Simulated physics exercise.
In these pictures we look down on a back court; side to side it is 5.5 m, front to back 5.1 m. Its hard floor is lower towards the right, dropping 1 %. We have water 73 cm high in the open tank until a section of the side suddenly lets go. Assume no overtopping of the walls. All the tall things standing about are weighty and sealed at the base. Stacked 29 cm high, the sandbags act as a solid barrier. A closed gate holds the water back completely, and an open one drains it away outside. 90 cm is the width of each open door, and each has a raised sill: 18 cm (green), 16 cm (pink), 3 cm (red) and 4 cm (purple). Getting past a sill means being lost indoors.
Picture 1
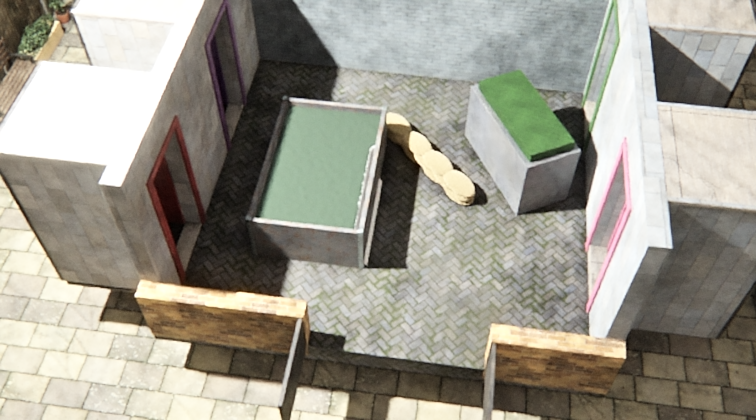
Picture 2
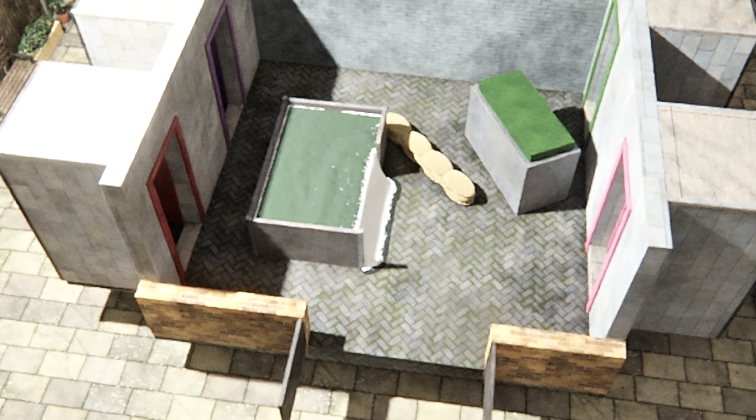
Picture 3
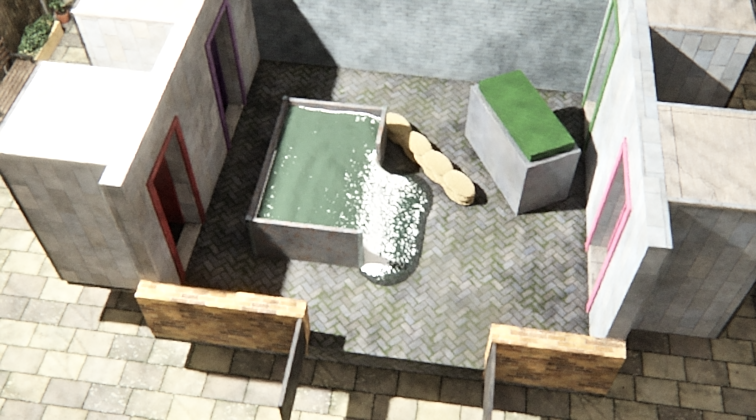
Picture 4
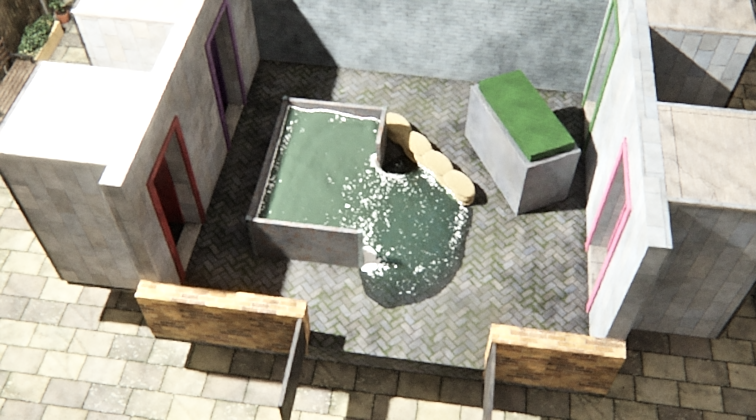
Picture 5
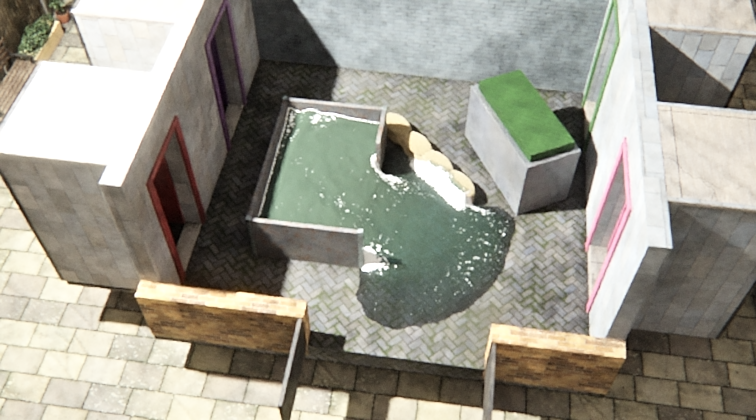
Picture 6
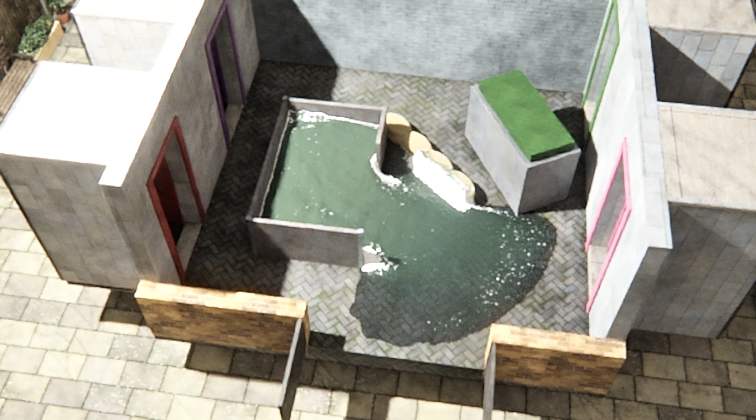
Green water burst out of the right side of an open tank in a walled courtyard, foaming past a row of sandbags, then fanned out across the paved floor towards the pink-framed opening.
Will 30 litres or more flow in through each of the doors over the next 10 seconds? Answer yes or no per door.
Green door: No, pink door: Yes, red door: No, purple door: No.
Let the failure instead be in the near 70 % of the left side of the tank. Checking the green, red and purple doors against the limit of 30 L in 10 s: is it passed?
At green the amount is beneath the mark, at red it is higher than the mark, and at purple it is higher than the mark.
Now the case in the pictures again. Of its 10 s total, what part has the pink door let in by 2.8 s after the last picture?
About 90 per cent.
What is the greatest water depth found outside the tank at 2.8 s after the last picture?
About 28 cm.
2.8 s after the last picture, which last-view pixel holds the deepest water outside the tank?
Location: Approx. (553, 209).
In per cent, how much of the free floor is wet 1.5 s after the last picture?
Roughly 45 percent.
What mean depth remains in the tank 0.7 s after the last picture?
Mean depth: Some 36 cm.
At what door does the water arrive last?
Looks like the red door.
Then, 0.7 s after the last picture water covers 35 % of the floor and is deepest (36 cm) near (455, 207); green door not reached, pink door 33 cm at the sill, 56 L in, red door not reached, purple door not reached.
Then, 1.5 s after the last picture water covers 45 % of the floor and is deepest (44 cm) near (579, 317); green door 3 cm at the sill, 0 L in, pink door 36 cm at the sill, 178 L in, red door not reached, purple door not reached.
Then, 2.8 s after the last picture water covers 50 % of the floor and is deepest (28 cm) near (553, 209); green door 4 cm at the sill, 0 L in, pink door 25 cm at the sill, 274 L in, red door not reached, purple door not reached.
Then, 5.3 s after the last picture water covers 70 % of the floor and is deepest (18 cm) near (580, 365); green door 7 cm at the sill, 0 L in, pink door 15 cm at the sill, 312 L in, red door not reached, purple door 1 cm at the sill, 0 L in.
Then, 9.3 s after the last picture water covers 95 % of the floor and is deepest (10 cm) near (580, 365); green door 7 cm at the sill, 0 L in, pink door 9 cm at the sill, 313 L in, red door 3 cm at the sill, 1 L in, purple door 4 cm at the sill, 4 L in.
